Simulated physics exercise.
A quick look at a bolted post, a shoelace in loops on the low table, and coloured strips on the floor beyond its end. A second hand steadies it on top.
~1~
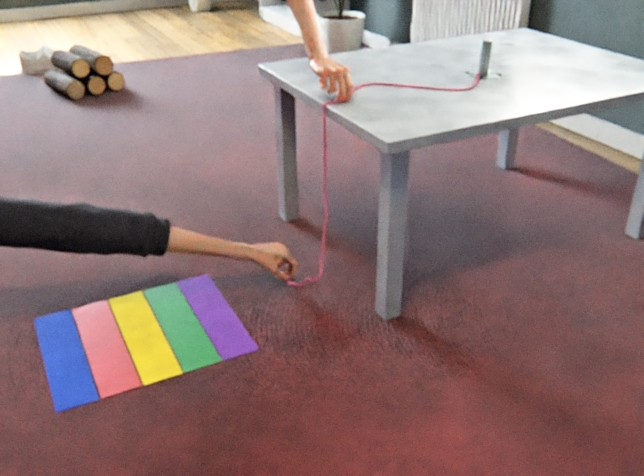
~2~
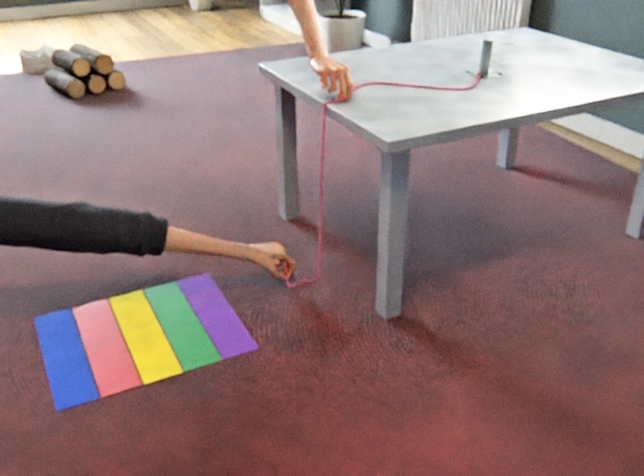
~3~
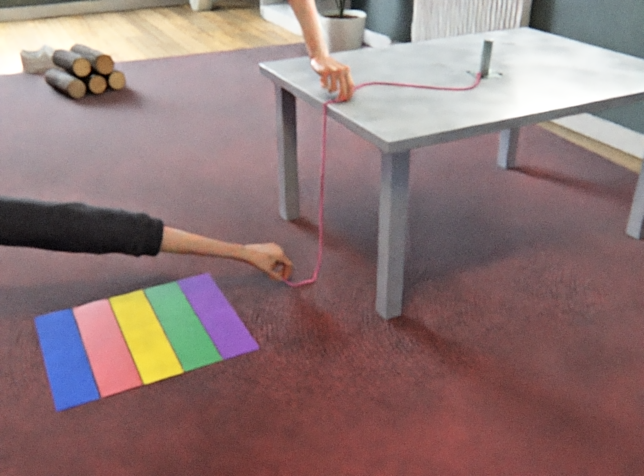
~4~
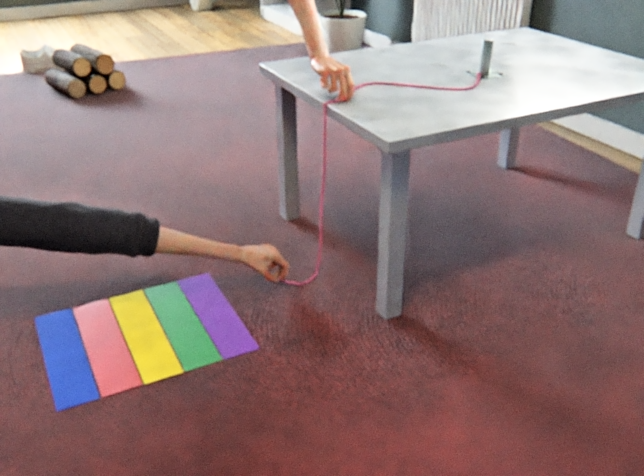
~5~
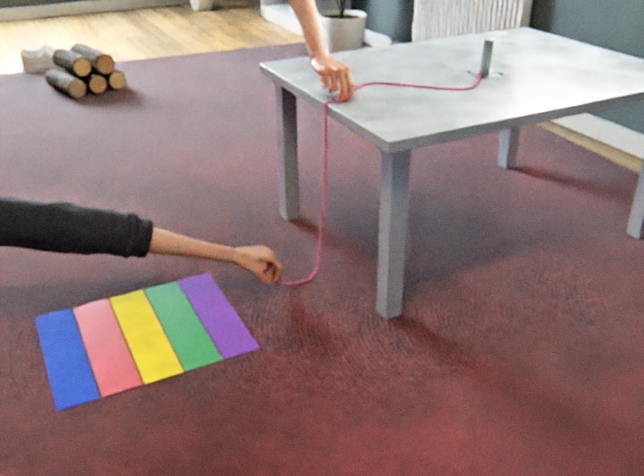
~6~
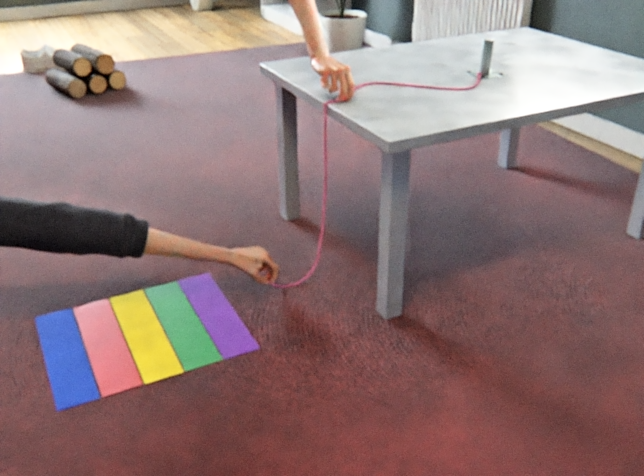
A pink shoelace lies across a low grey table and hangs over its left edge, where one hand presses on it while another, on a dark-sleeved arm, grips its end near the floor. Seen from slightly above, the room has a dark red carpet with blue, pink, yellow, green and purple strips and stacked logs behind. The lower hand draws the end slightly left, while the upper hand and camera stay still.
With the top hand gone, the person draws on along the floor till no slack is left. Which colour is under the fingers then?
The end stops over the red strip.
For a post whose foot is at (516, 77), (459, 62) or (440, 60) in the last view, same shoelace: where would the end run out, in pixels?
Try by try, around (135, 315), (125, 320) and (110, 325).
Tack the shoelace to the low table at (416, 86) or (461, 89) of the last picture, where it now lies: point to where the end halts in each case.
Near (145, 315) and (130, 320).
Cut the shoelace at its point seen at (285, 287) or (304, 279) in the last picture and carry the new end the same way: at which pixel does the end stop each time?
Try by try, around (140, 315) and (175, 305).
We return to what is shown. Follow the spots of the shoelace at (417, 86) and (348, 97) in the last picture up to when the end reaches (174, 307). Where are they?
About (390, 88), and the other about (320, 128).
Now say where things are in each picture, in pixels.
The first picture shows end (288, 277); purple (232, 339); green (195, 350); yellow (156, 362); red (115, 374); blue (73, 387).
The second picture shows end (286, 277); shoelace through (477, 84) (416, 86) (354, 89) (324, 125) (321, 199) (320, 261).
The third picture shows end (283, 278).
The fourth picture shows end (279, 279); shoelace through (477, 84) (416, 86) (355, 89) (325, 125) (322, 199) (319, 261).
The fifth picture shows end (273, 280).
The sixth picture shows end (269, 281); shoelace through (478, 84) (417, 86) (355, 89) (326, 124) (324, 198) (316, 262).
Early on, end near (174, 307); over green.
Midway, end near (131, 319); over yellow.
At the end of the slack, end near (107, 325); over red. It gets as far as the red strip.
